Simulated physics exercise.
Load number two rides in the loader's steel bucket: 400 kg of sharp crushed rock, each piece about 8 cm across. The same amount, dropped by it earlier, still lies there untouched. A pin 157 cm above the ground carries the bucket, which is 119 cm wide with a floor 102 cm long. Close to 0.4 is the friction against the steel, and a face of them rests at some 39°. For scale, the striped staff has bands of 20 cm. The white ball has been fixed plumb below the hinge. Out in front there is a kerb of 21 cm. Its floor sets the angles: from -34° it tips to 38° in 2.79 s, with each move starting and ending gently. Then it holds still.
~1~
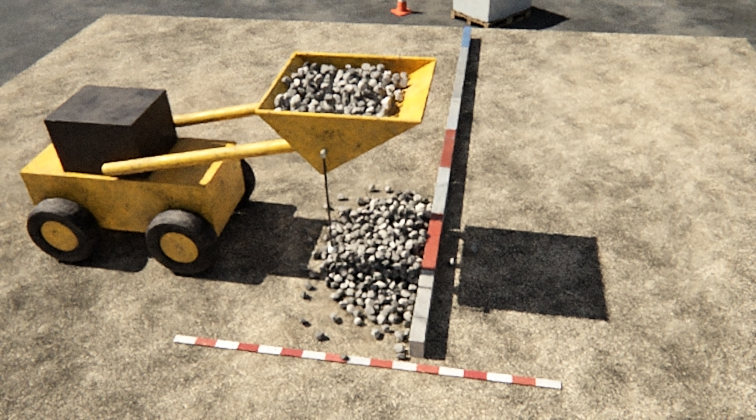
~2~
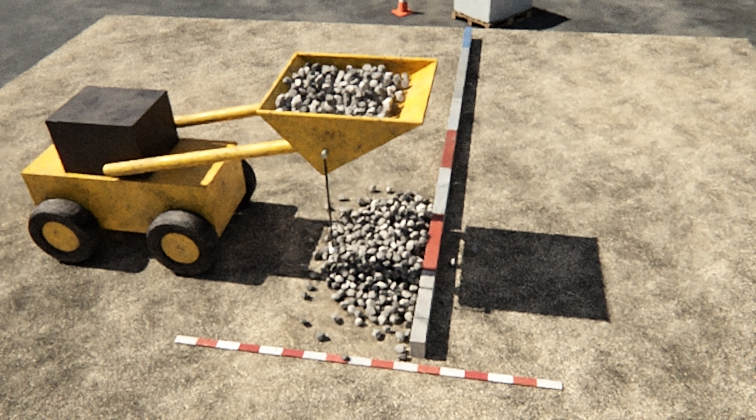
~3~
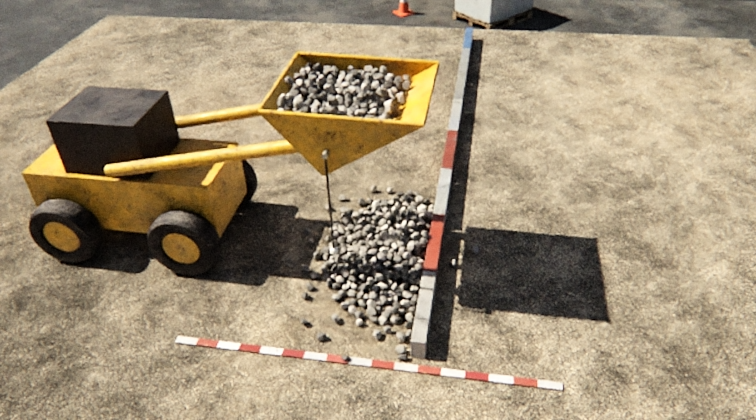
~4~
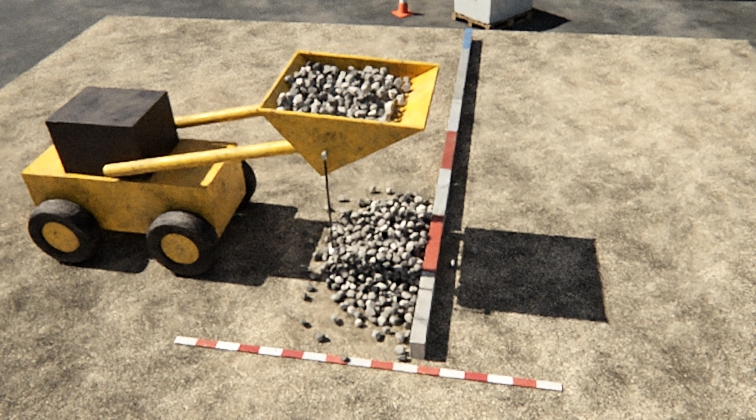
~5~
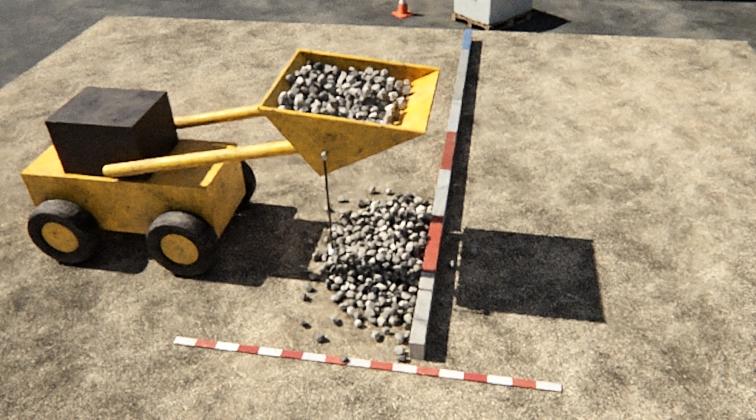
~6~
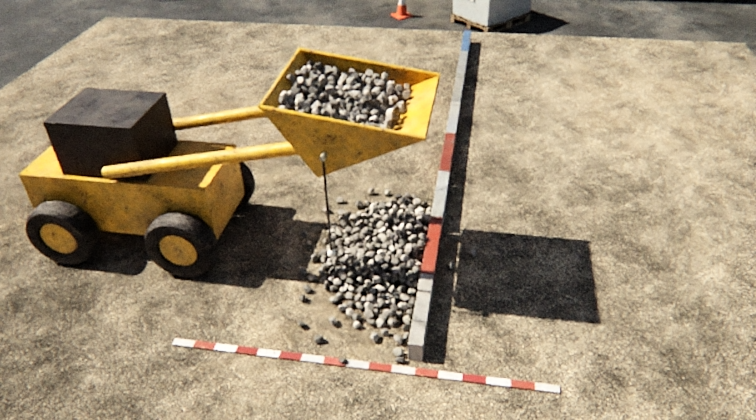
Yellow loader's raised bucket of grey stones tilting slightly, its right lip dipping, above a stone pile beside a striped kerb.
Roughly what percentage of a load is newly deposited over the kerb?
Around 89 per cent of a load is newly deposited there.
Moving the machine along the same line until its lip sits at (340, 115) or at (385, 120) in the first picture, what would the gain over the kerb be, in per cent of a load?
The first would add some 0 per cent and the second some 40 per cent.
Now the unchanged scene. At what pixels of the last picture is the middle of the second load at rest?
I'd point to about (465, 256).
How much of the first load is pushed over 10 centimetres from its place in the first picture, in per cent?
Near 0 per cent, I reckon.
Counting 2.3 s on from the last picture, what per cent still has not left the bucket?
Held: Around 25 % of the load.
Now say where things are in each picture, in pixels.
In the first frame, lip at (421, 122), floor tilted -34°, highest stones at (347, 79). The earlier load is highest near (382, 238), 26 cm above ground level, 100 % on this side of the kerb.
In the second frame, the bucket is at -34°, its lip at (422, 123); the top of the load is at (344, 78).
In the third frame, the bucket is at -33°, its lip at (424, 125); the top of the load is at (335, 79).
In the fourth frame, lip at (424, 128), floor tilted -31°, highest stones at (318, 80).
In the fifth frame, lip at (425, 133), floor tilted -29°, highest stones at (306, 77).
In the sixth frame, lip at (425, 139), floor tilted -26°, highest stones at (306, 77).
Then, 1.5 s after the last picture the floor is at 27°; in per cent of one load, 98 in the bucket, 101 on this side of the kerb; the foremost stones are at (433, 233).
Then, 2.3 s after the last picture the floor is at 38°; in per cent of one load, 23 in the bucket, 136 on this side of the kerb, 40 over the kerb; the foremost stones are at (503, 283).
Then, 2.7 s after the last picture the floor is at 38°; in per cent of one load, 1 in the bucket, 124 on this side of the kerb, 75 over the kerb; the foremost stones are at (550, 261).
Then, 5.4 s after the last picture the floor is at 38°; in per cent of one load, 0 in the bucket, 111 on this side of the kerb, 89 over the kerb; the foremost stones are at (583, 254). Net gain over the kerb, 89.
